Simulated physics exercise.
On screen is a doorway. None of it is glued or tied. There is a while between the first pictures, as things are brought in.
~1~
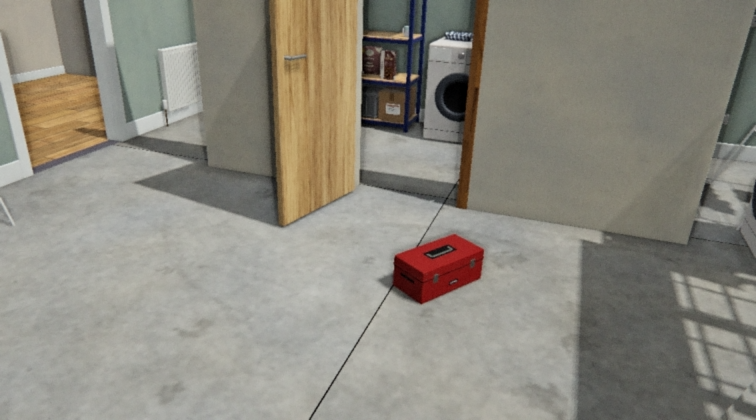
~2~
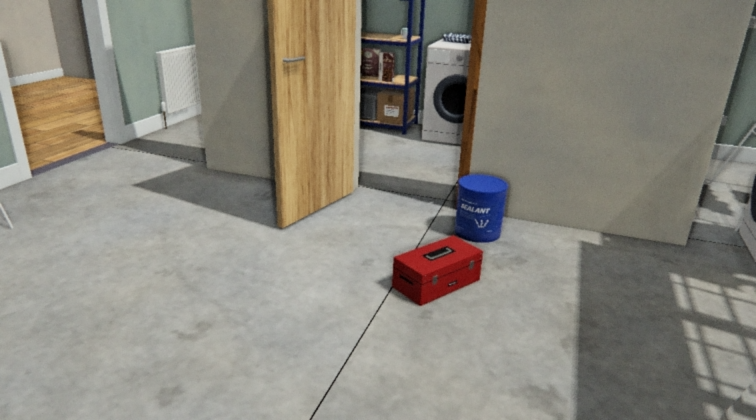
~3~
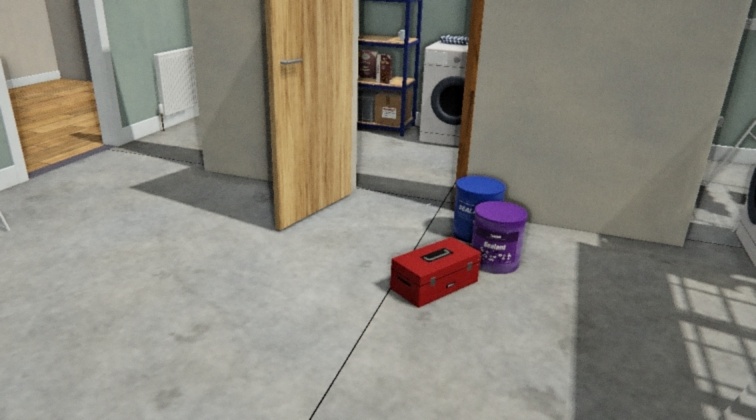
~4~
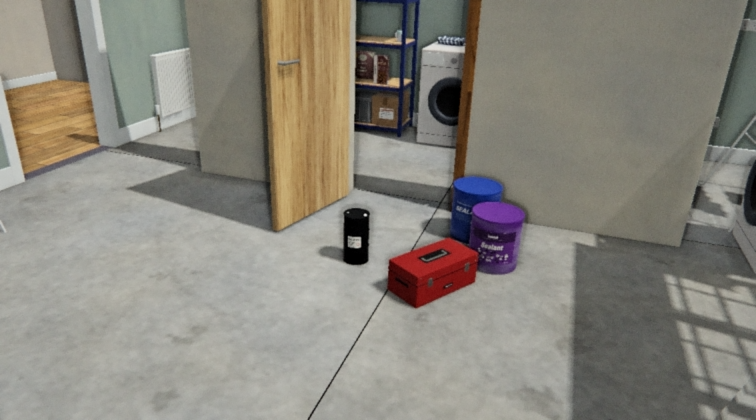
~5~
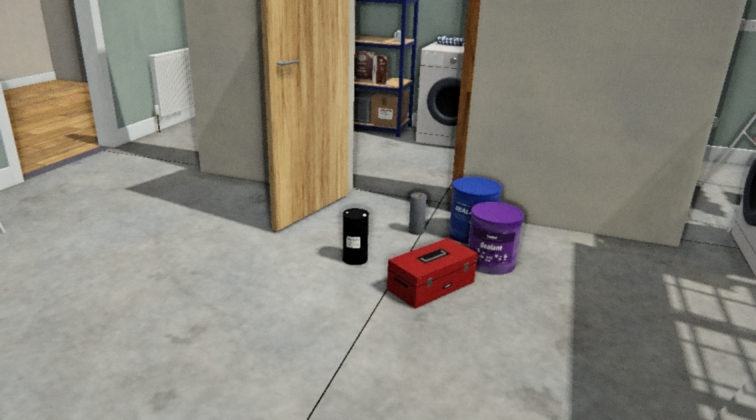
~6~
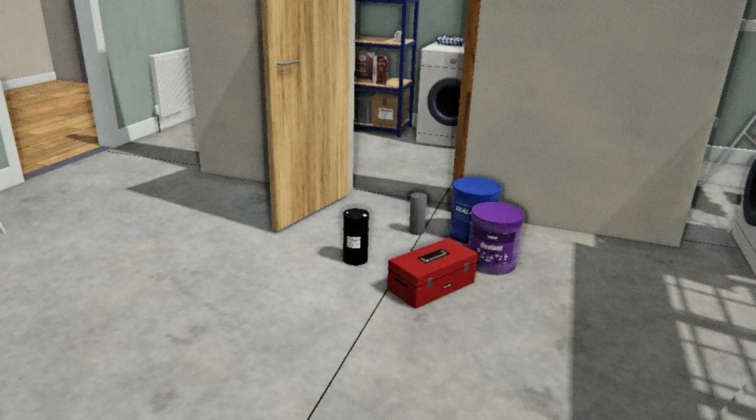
At the start, a red toolbox sits alone on the grey floor before a wide-open wooden door. A blue pail appears behind it, then a purple pail beside that, a black canister to the left, and lastly a grey roll between canister and pails, while the door stays still.
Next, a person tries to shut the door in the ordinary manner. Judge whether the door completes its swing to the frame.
It does complete it.
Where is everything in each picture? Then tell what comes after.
In the first frame, door wide open and still.
In the second frame, door wide open and still; red toolbox (438, 269).
In the third frame, door wide open and still; blue pail (478, 210).
In the fourth frame, door wide open and still; red toolbox (433, 271); purple pail (495, 238).
In the fifth frame, door wide open and still; blue pail (474, 211); black canister (356, 237).
In the sixth frame, door wide open and still; grey roll (418, 214); red toolbox (433, 271).
Then, 0.80 s on from there, door 58° open.
Then, 1.20 s on from there, door 20° open; grey roll shifted well along near (441, 206).
Then, 1.60 s on from there, door 0° open; grey roll turned 7° from how it was put near (461, 203).
Then, 3.30 s on from there, door 0° open; grey roll turned 3° from how it was put near (456, 202).
In the end, door 0° open; moved from the start, grey roll; the other 4 unmoved. At the end, from the last picture's camera, grey roll near (457, 202).
